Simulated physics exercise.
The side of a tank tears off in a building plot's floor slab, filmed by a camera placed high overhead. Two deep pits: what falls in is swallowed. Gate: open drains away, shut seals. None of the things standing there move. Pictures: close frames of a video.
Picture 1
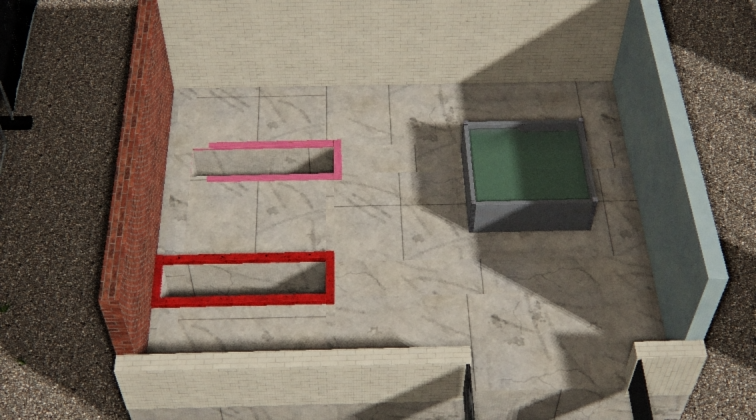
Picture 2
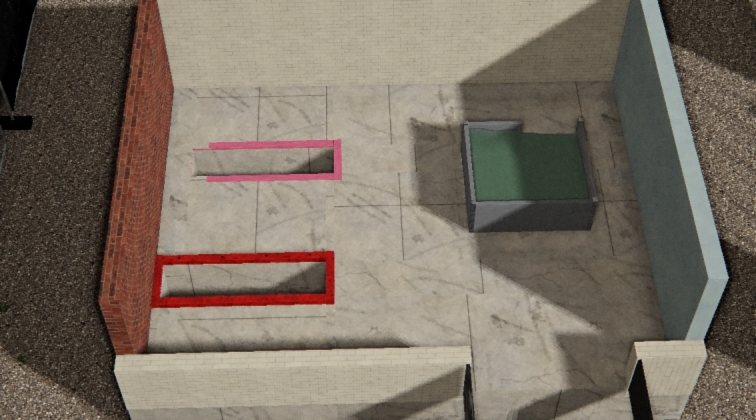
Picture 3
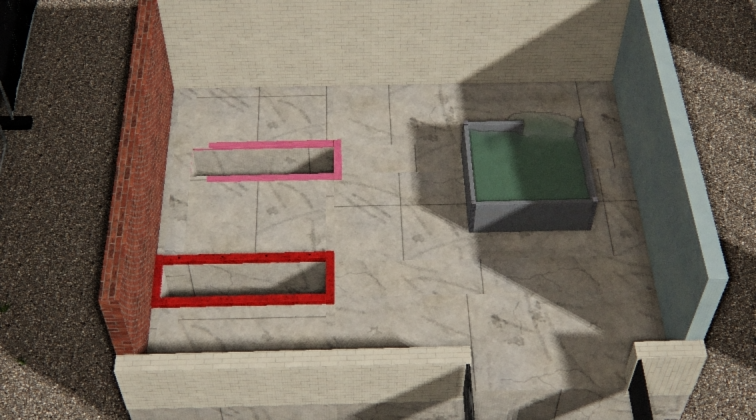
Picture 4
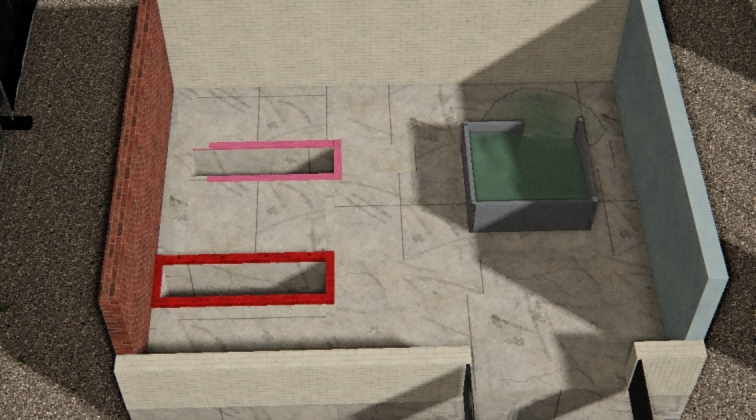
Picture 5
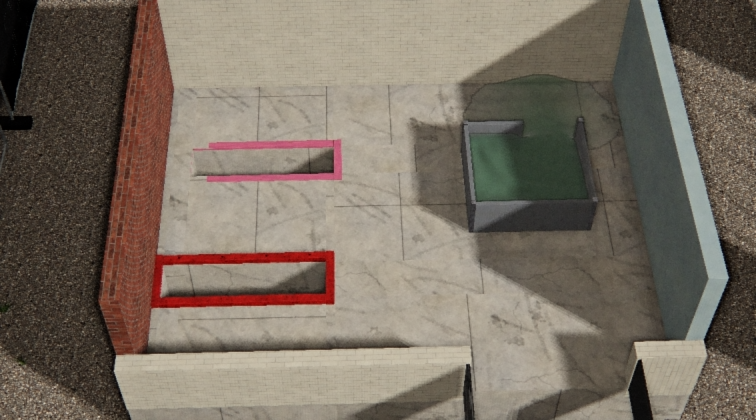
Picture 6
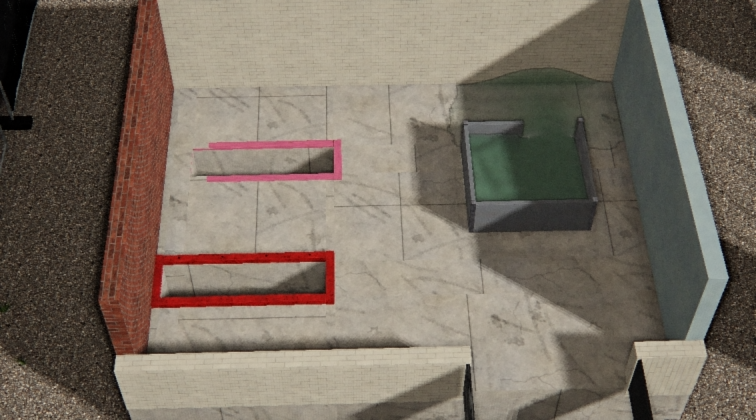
On a building plot's marbled floor slab, seen from high overhead, an open grey tank holds still green water to the right of two long pits, one edged pink, one red. The tank's far side gives way, and water pours out through the gap, spreading in a thin greenish sheet toward the pale back wall.
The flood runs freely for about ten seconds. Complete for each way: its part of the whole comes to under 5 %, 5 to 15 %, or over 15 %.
The gate's part comes to 5 to 15 %; the pink pit's part comes to over 15 %; the red pit's part comes to under 5 %.
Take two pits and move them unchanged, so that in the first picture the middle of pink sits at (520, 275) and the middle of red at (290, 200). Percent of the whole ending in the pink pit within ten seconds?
Share, pink pit, approx.: 6 in a hundred.
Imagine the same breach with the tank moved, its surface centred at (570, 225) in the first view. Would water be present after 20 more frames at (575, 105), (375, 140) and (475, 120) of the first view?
Location one: Soaked; location two: Soaked; location three: Soaked.
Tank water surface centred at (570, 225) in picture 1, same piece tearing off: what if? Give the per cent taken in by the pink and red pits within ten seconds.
Ten seconds on: Pink pit 30 percent, red pit 0 percent.
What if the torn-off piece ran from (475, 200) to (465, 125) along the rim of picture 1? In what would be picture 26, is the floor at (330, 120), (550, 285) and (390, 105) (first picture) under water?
Spot by spot: Soaked through, then unaffected, then soaked through.
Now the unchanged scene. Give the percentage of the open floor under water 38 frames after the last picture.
By my count, 60 percent.
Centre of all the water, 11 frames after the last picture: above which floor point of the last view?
It is around (529, 149).
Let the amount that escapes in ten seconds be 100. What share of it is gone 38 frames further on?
Note - share reached: 45 %.
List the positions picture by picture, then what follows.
Still water in the open tank at (528, 165), in the first frame.
The front is at a hidden place, out from the gap on the open tank's far side, in the second frame.
The front is at (526, 115), out from the gap on the open tank's far side, in the third frame.
Water pours out on the open tank's far side and has run to (523, 93), in the fourth frame.
The front is at (581, 84), out from the gap on the open tank's far side, in the fifth frame.
Water pours out on the open tank's far side and has run to (604, 83), in the sixth frame.
A moment on, water covers 10 % of the floor; the gate 0 %, the pink pit 0 %, the red pit 0 %.
Next, water covers 20 % of the floor; the gate 0 %, the pink pit 0 %, the red pit 0 %.
Then, water covers 45 % of the floor; the gate 0 %, the pink pit 3 %, the red pit 0 %.
Later, water covers 60 % of the floor; the gate 5 %, the pink pit 10 %, the red pit 0 %.
In the end, water covers 80 % of the floor; the gate 12 %, the pink pit 21 %, the red pit 0 %.
